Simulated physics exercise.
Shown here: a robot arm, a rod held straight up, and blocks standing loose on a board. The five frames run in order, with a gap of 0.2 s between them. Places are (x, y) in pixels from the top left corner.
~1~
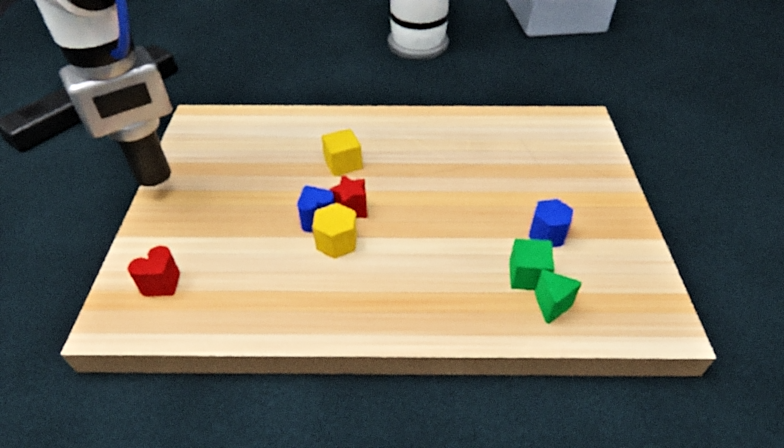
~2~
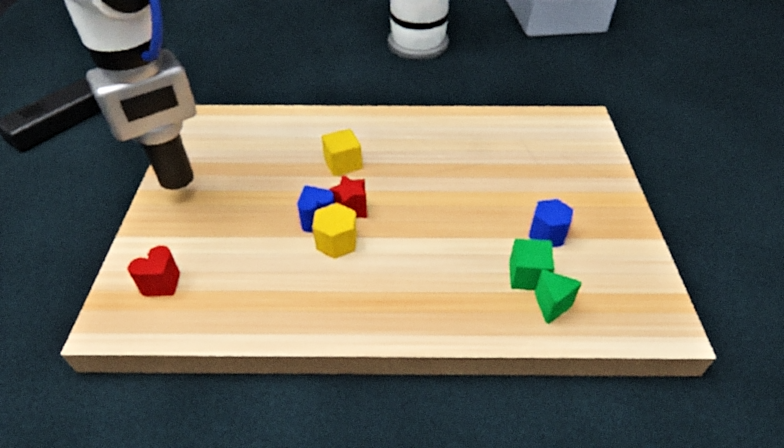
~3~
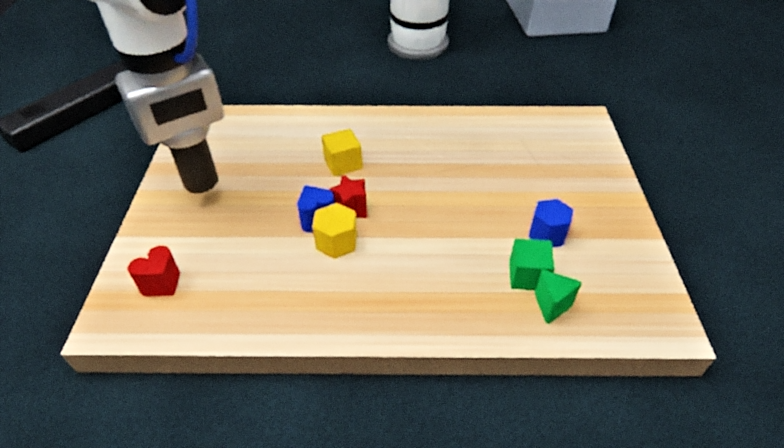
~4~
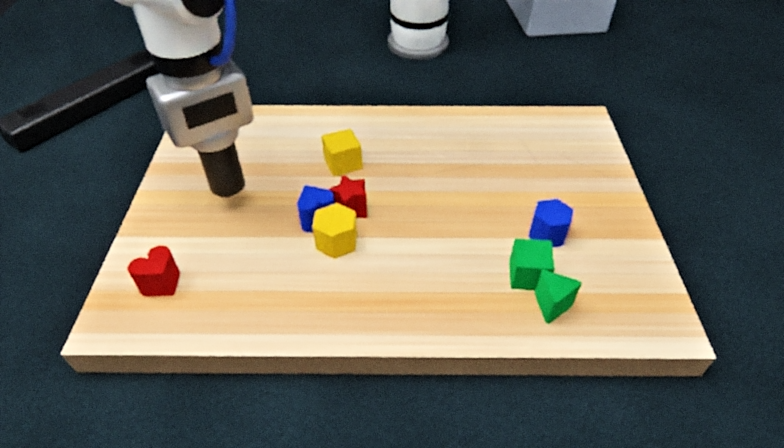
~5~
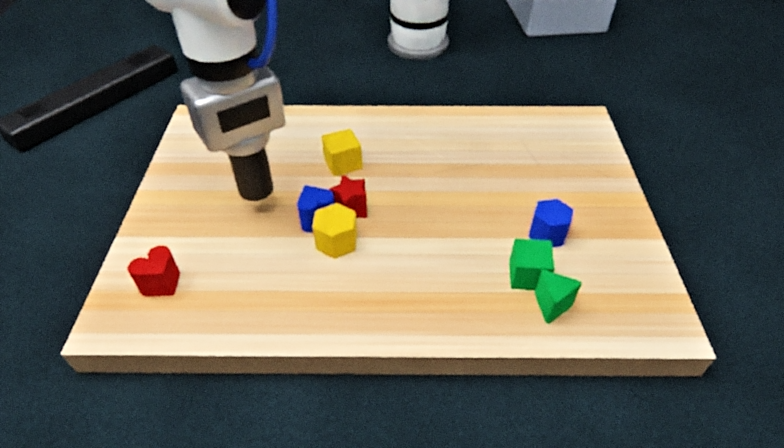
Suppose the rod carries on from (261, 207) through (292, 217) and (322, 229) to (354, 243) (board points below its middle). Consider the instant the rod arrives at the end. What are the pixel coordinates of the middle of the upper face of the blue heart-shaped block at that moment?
It is going to be at (384, 212).
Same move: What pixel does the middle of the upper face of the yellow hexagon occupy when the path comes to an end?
It is going to be at (373, 246).
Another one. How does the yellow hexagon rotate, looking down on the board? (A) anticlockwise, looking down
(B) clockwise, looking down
My pick is B.
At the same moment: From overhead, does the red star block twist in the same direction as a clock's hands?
In short: No.
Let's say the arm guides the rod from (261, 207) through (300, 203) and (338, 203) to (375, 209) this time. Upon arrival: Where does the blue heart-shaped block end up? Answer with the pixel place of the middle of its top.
Near (372, 209).
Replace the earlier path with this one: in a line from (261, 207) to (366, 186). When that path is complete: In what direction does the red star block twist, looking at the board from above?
It goes clockwise.
On the path given first. One third of the way, rod (289, 200); blue heart-shaped block (319, 198).
Two thirds of the way, rod (321, 212); blue heart-shaped block (353, 209); yellow hexagon (360, 236), turned 15° clockwise; red star block (359, 187), turned 35° anticlockwise.
At the end, rod (352, 225); blue heart-shaped block (384, 212), turned 30° anticlockwise; yellow hexagon (373, 246), turned 35° clockwise; red star block (359, 187), turned 35° anticlockwise.
